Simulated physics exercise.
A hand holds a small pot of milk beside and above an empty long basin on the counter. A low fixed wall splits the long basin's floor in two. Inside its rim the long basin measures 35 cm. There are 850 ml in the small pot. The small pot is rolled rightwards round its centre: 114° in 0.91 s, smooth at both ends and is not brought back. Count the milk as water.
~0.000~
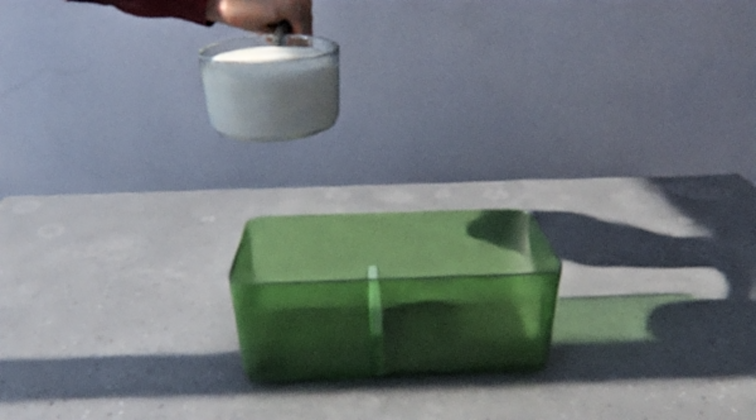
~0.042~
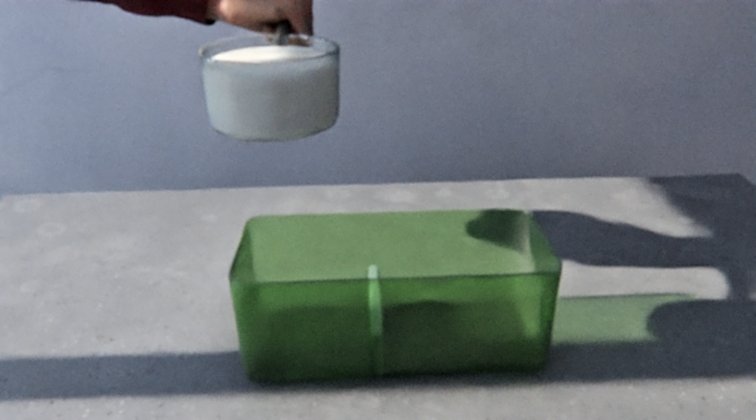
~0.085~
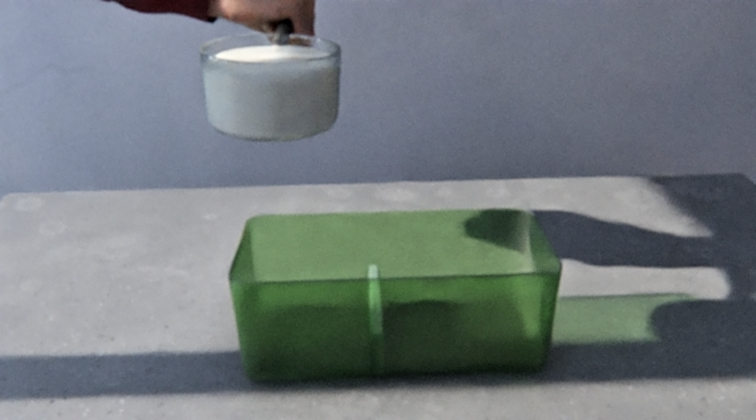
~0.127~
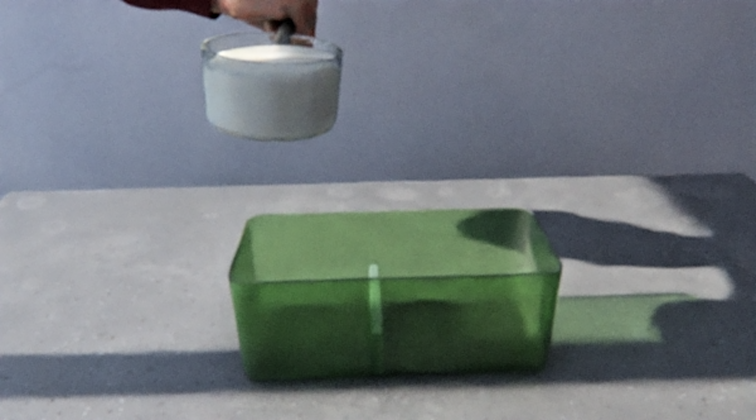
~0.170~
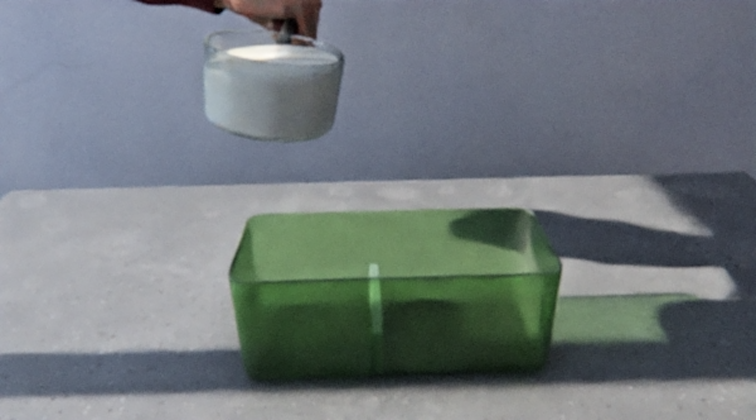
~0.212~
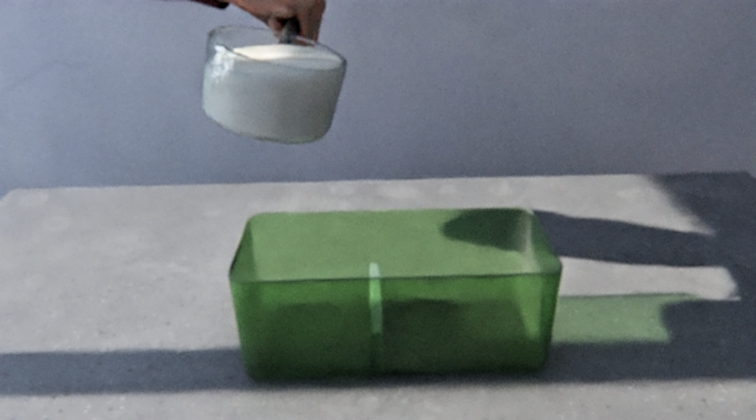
Above an empty green basin on a grey counter, a hand slowly tilts a pot of milk slightly rightwards.
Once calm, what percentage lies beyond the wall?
The far part has some 81 per cent.
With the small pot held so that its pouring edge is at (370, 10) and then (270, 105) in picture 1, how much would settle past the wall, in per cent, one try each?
First 95, then 5 per cent.
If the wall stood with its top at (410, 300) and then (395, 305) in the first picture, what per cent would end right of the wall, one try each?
First 60, then 70 per cent.
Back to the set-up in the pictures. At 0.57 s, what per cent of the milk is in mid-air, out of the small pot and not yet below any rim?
Near 42 in a hundred.
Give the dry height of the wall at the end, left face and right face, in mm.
Left about 48 mm, right about 30 mm.
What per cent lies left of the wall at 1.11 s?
About 18 per cent.
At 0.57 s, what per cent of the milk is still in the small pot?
Near 48 in a hundred.
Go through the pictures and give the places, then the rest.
Tilt 0°; pouring edge (338, 49); surface from (206, 61) to (336, 58); the long basin's rim runs from (238, 249) to (545, 239); the wall's top is at (375, 298), in the first frame.
Tilt 1°; pouring edge (338, 49); surface from (206, 60) to (337, 58), in the second frame.
Tilt 2°; pouring edge (339, 51); surface from (207, 59) to (337, 59), in the third frame.
Tilt 5°; pouring edge (341, 54); surface from (209, 59) to (339, 59), in the fourth frame.
Tilt 10°; pouring edge (343, 59); surface from (210, 58) to (341, 60), in the fifth frame.
Tilt 15°; pouring edge (345, 65); surface from (210, 59) to (344, 60), in the sixth frame.
After 0.57 s the tilt is 79° and 48 per cent is still to pour, 0 is left of the wall and 11 right of it.
After 0.83 s the tilt is 112° and 6 per cent is still to pour, 6 is left of the wall and 77 right of it.
After 1.11 s the tilt is 114° and 0 per cent is still to pour, 17 is left of the wall and 81 right of it.
After 1.41 s the tilt is 114° and 0 per cent is still to pour, 18 is left of the wall and 81 right of it.
In the end 18 per cent lies left of the wall, 81 right of it and 1 outside.
